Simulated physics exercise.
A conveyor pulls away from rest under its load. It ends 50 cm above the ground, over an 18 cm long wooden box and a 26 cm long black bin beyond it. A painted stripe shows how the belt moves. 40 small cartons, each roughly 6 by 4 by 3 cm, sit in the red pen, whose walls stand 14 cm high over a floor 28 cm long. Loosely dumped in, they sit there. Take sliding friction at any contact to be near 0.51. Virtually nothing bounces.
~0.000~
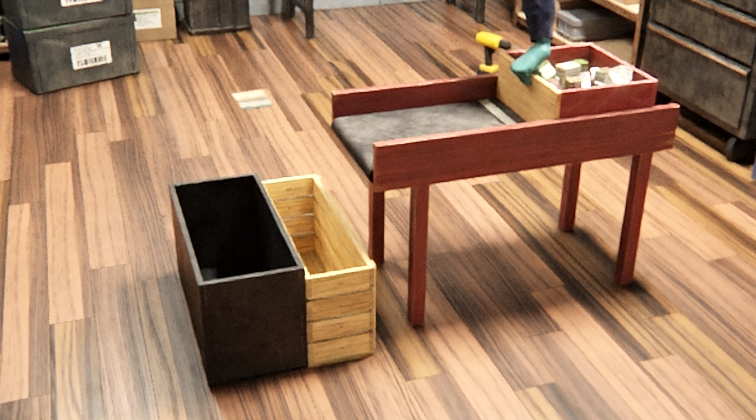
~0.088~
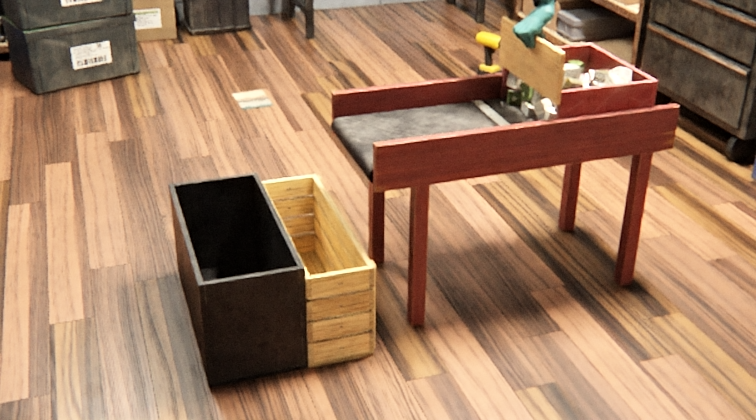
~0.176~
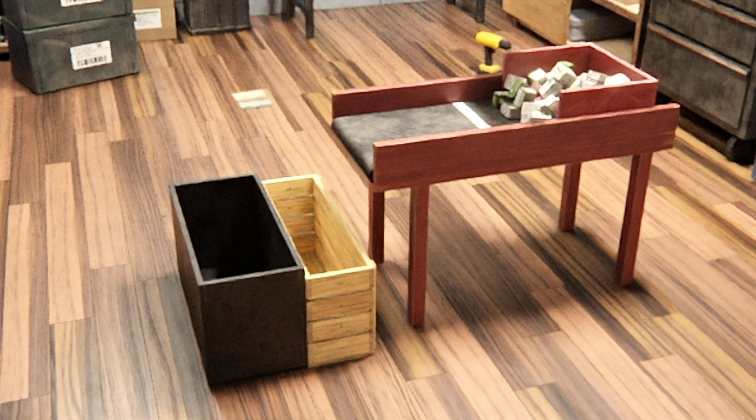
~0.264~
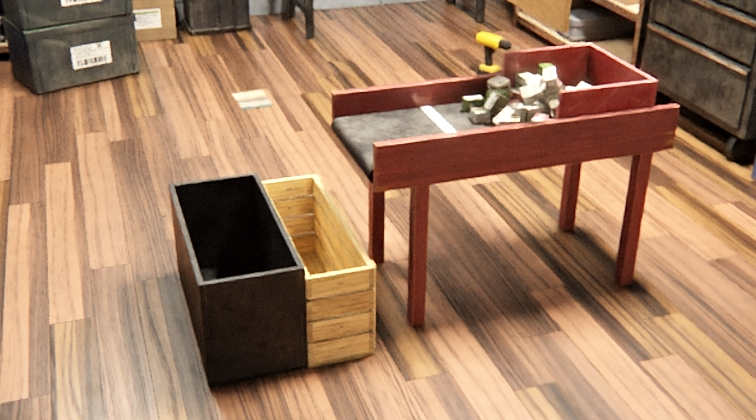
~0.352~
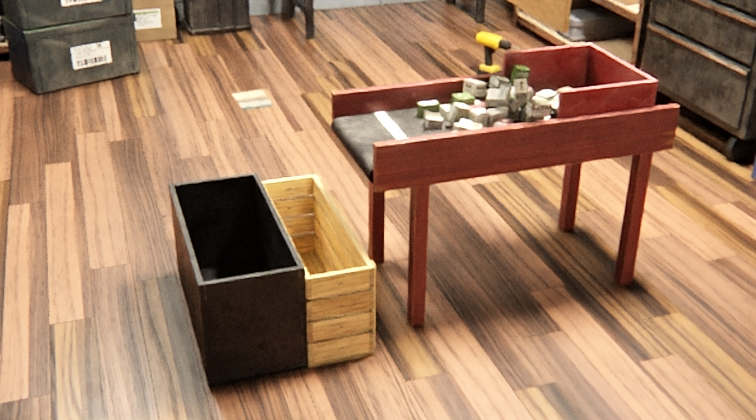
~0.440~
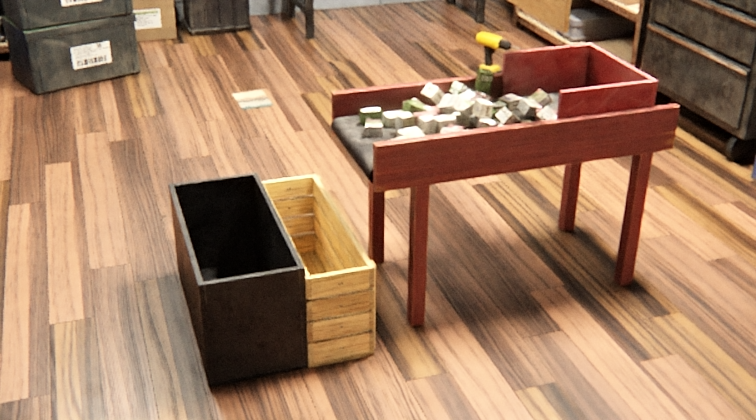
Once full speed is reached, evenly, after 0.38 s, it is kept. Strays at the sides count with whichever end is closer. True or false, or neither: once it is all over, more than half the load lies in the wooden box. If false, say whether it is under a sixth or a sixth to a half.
False, under a sixth.
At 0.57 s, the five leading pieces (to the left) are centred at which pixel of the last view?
I'd put them at about (295, 149).
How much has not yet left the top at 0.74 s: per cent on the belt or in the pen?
About 10 per cent.
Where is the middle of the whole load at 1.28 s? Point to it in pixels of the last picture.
Somewhere near (231, 321) in pixels.
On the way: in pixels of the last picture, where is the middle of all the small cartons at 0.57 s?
(378, 129).
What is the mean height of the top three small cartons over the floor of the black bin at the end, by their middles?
About 9 cm.
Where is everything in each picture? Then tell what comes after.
In the first picture (each is followed by its nearest rim corner in this view), red pen, (561, 91); wooden box, (310, 277); 0 cm of belt gone by; none out.
Red pen, (561, 91); 2 cm of belt gone by, in the second picture.
Red pen, (561, 91); 8 cm of belt gone by; 5 out, in the third picture.
Red pen, (561, 91); 18 cm of belt gone by; 12 out, the lowest carton at (480, 115), in the fourth picture.
Red pen, (561, 91); 33 cm of belt gone by; 26 out, the lowest carton at (466, 129), in the fifth picture.
Red pen, (561, 91); wooden box, (310, 277); 50 cm of belt gone by; 33 out, the lowest carton at (395, 119), in the sixth picture.
After 0.57 s, 28 on the belt and 12 in the air.
After 0.74 s, 7 in the black bin, 5 on the belt and 28 in the air.
After 0.98 s, 30 in the black bin and 10 in the air.
When it is over (at 1.28 s), 33 in the black bin and 7 on the ground beyond the black bin. Asked share, 0 of 40, 0 per cent.
